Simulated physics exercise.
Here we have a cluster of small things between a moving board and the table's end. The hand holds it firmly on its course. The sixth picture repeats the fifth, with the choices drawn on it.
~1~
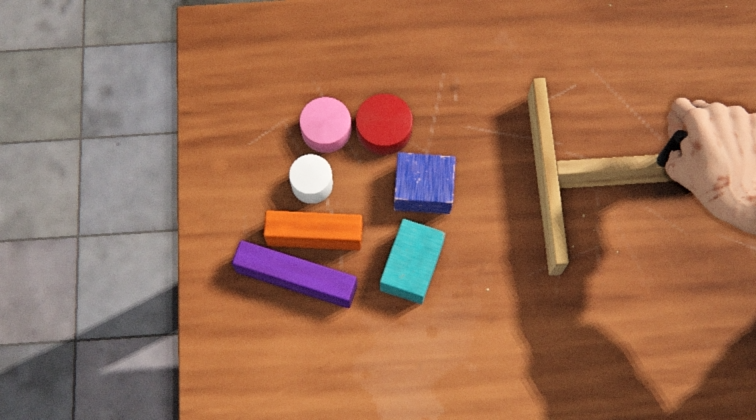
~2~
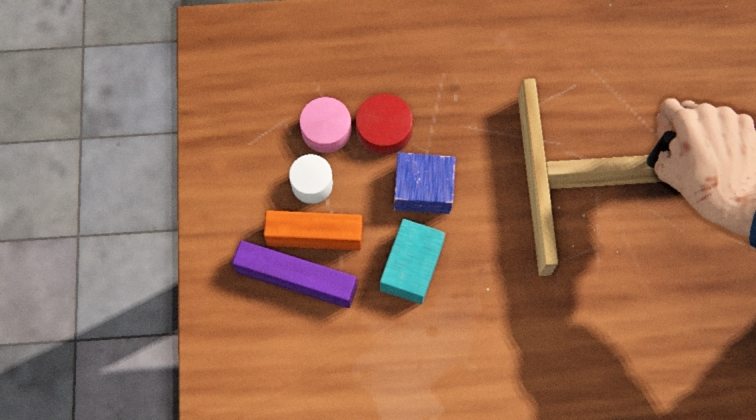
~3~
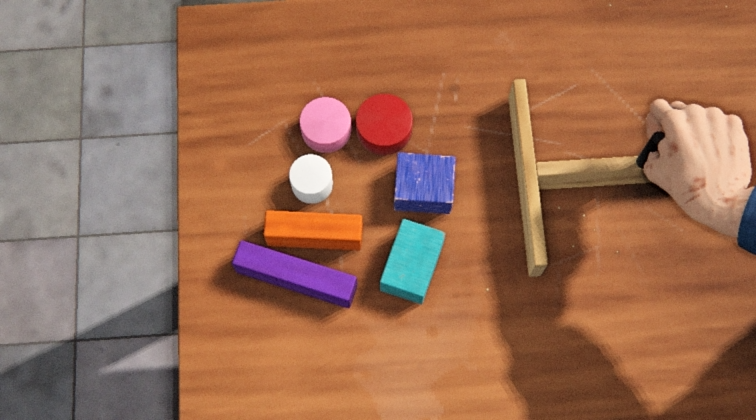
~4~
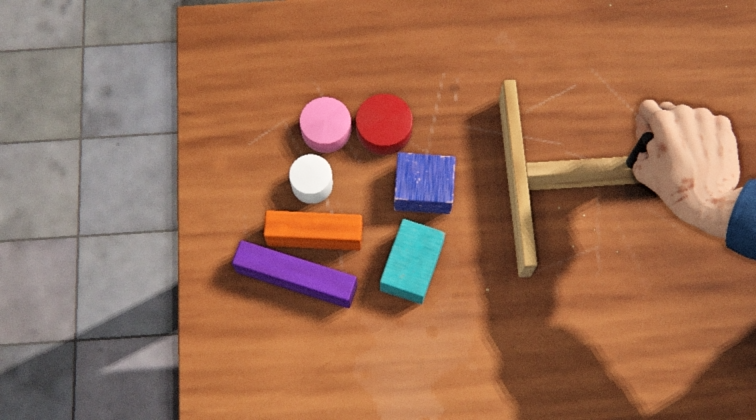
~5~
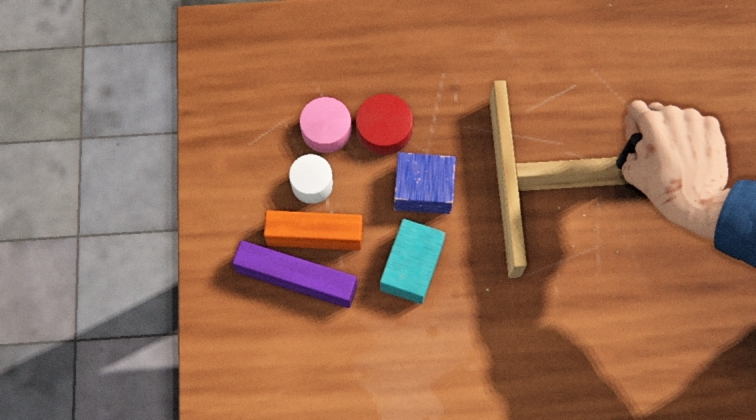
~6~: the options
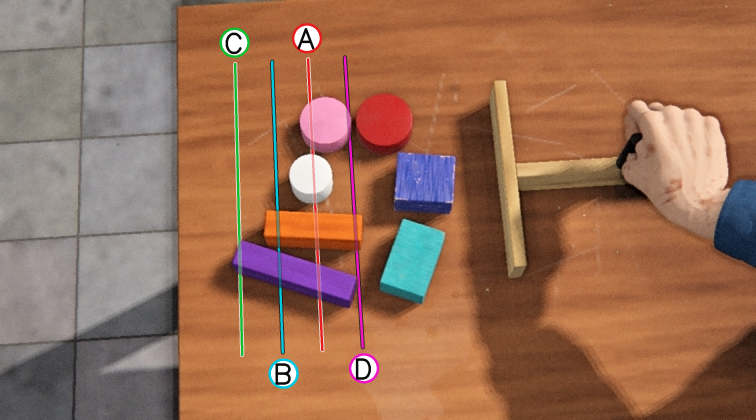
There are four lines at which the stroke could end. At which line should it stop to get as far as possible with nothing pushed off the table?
Line B.
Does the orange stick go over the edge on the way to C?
Yes.
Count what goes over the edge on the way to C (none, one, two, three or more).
Three or more.
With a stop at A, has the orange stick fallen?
By then, no.
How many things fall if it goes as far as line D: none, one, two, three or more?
The count is none.
On the marked copy, A at (315, 198); B at (277, 200); C at (239, 203); D at (353, 195).
Taking B. A third of the way, board (425, 176); turquoise block (400, 265); blue block (388, 188).
Two thirds of the way, board (341, 181); purple stick (235, 270); orange stick (247, 227).
When it is over, board (279, 185); purple stick (184, 267); orange stick (191, 221); nothing has fallen.
As for the rest, A is safe but short; C drops the white tin, orange stick, pink tin and purple stick; D is safe but short.
